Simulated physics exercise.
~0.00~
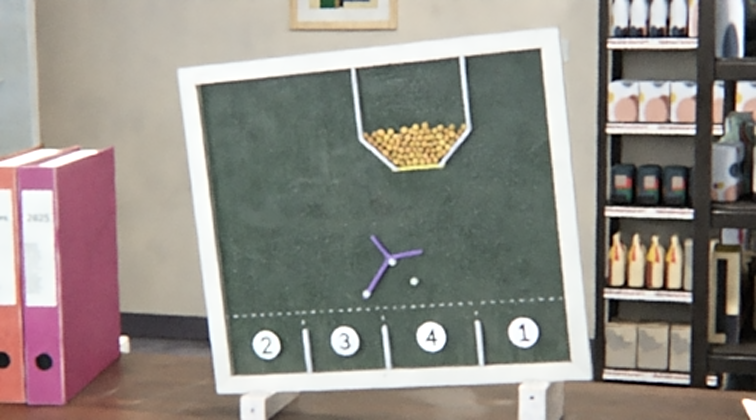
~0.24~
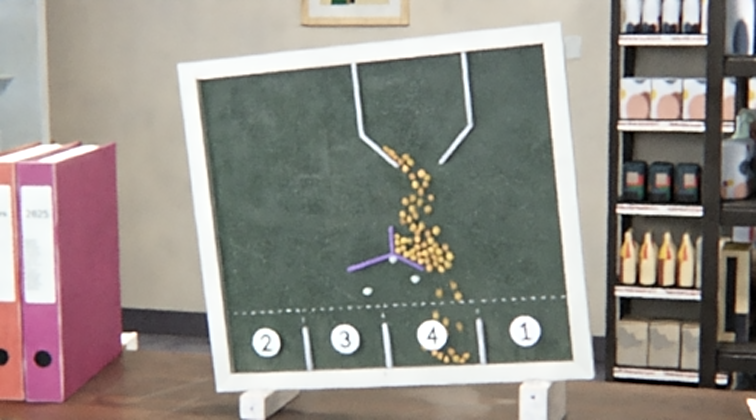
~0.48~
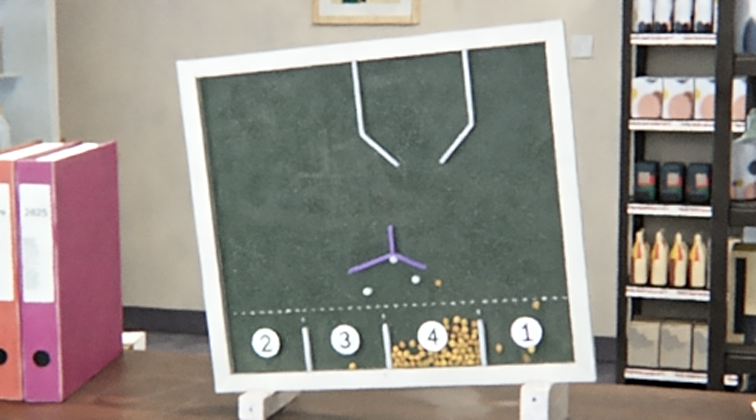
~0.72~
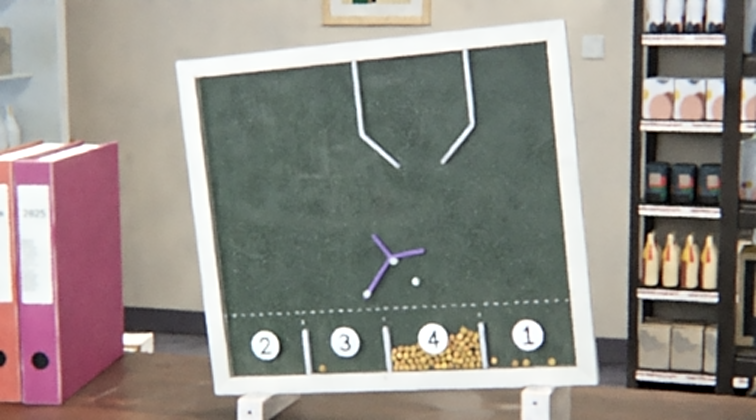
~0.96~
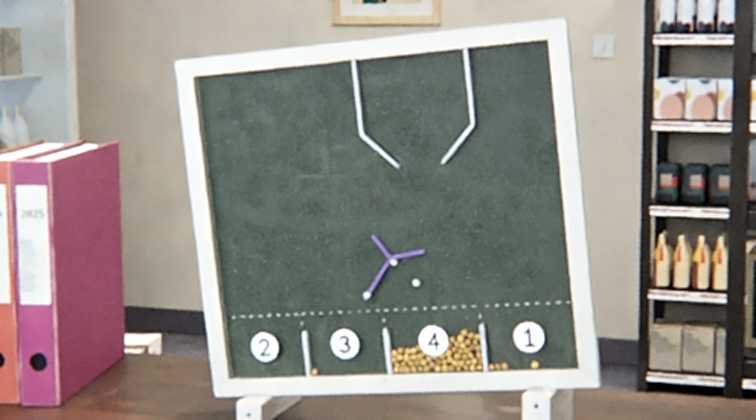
A white-framed upright box with a dark green back stands on a brown surface, seen from the front, with pink and orange binders at left, stocked black shelves at right and the view drifting slightly sideways. Golden beads rest in a white-sided hopper above a three-armed purple rocker and four numbered bins. The beads pour out, pile against the rocker's right side as it turns, and spill downward. Most drop into bin four, while a few scatter into neighbouring bins. The rocker tips back down to the left, and everything settles with bin four holding nearly all the beads.
